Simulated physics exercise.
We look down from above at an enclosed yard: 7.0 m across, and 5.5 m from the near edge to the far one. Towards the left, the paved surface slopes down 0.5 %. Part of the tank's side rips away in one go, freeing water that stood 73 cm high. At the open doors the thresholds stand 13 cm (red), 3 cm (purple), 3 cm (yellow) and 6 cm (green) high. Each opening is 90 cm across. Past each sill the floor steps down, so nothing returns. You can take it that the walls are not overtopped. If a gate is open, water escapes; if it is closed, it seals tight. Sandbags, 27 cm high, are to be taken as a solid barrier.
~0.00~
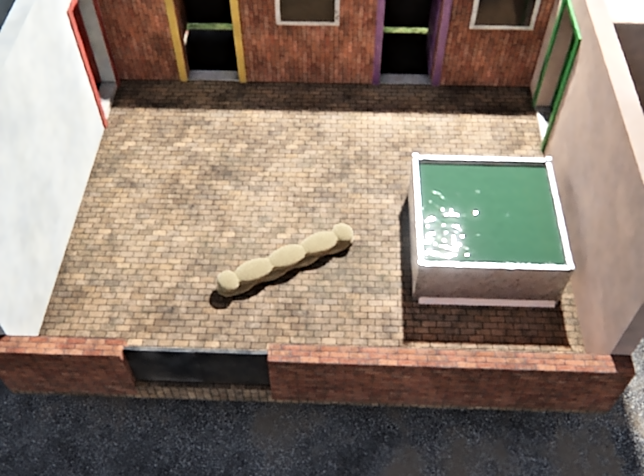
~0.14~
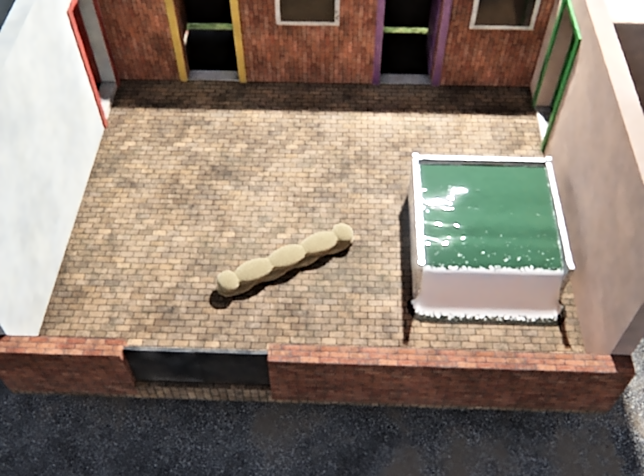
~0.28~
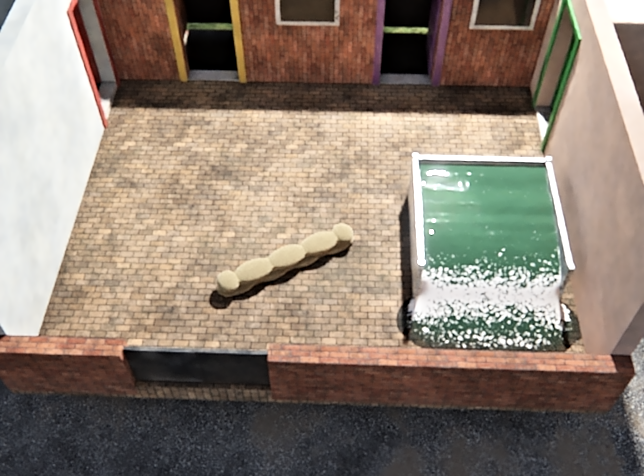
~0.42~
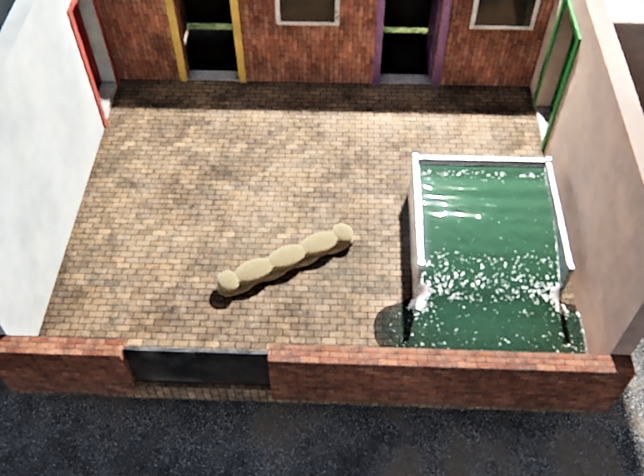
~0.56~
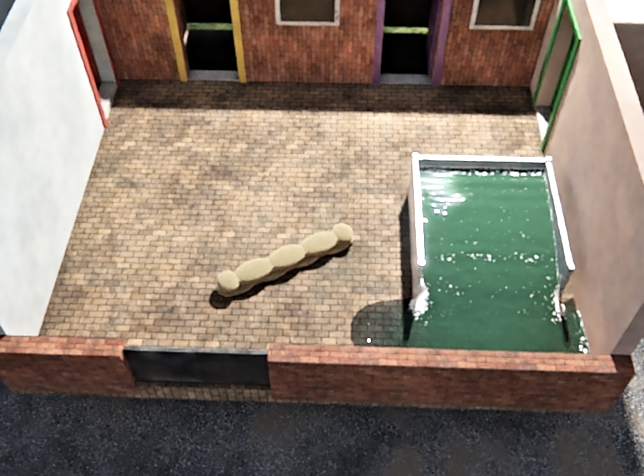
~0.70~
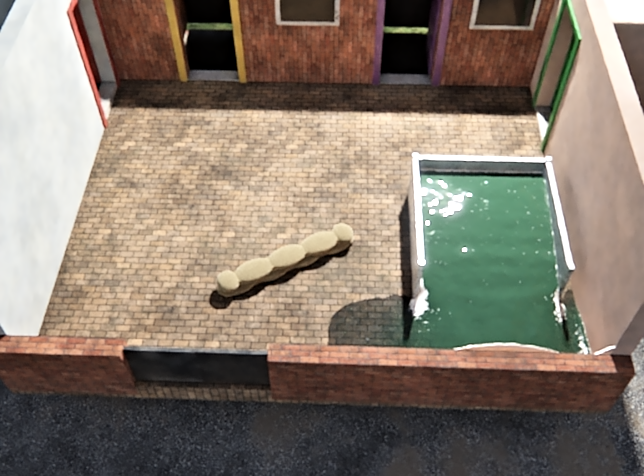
The clip opens on a walled, brick-paved yard with a still tank of green water at the right and a row of pale, rounded lumps near the middle. The tank's near side gives way, and foamy water pours out toward the low front wall, then spreads leftward across the paving.
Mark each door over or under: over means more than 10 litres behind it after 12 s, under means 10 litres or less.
Red door under, purple door over, yellow door over, green door under.
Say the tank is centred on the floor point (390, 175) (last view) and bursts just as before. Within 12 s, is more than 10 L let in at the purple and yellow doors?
Result - purple door exceeds it, yellow door exceeds it.
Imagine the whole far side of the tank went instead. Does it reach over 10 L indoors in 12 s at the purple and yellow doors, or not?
Then: Purple over, yellow over.
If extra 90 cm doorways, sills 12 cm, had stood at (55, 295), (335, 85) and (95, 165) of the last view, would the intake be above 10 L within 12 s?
So, in the order given, it's beyond the mark, then shy of the mark, then shy of the mark.
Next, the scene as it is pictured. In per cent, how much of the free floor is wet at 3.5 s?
Covered: Roughly 45 per cent.
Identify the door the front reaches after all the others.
It's the yellow door that comes last.
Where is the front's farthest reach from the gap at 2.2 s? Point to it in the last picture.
Near (58, 365).
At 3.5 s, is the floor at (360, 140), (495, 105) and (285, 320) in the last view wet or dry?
First spot not yet wet, second submerged, third submerged.
After 1.4 s water covers 15 % of the floor and is deepest (58 cm) near (576, 382); red door not reached, purple door not reached, yellow door not reached, green door not reached.
After 2.2 s water covers 30 % of the floor and is deepest (40 cm) near (591, 382); red door not reached, purple door not reached, yellow door not reached, green door not reached.
After 3.5 s water covers 45 % of the floor and is deepest (38 cm) near (30, 365); red door not reached, purple door 4 cm at the sill, 0 L in, yellow door not reached, green door 4 cm at the sill, 0 L in.
After 7.0 s water covers 85 % of the floor and is deepest (16 cm) near (115, 98); red door 8 cm at the sill, 1 L in, purple door 3 cm at the sill, 4 L in, yellow door 12 cm at the sill, 40 L in, green door 3 cm at the sill, 0 L in.
After 12.0 s water covers 95 % of the floor and is deepest (10 cm) near (115, 98); red door 10 cm at the sill, 2 L in, purple door 6 cm at the sill, 19 L in, yellow door 9 cm at the sill, 139 L in, green door 2 cm at the sill, 0 L in.
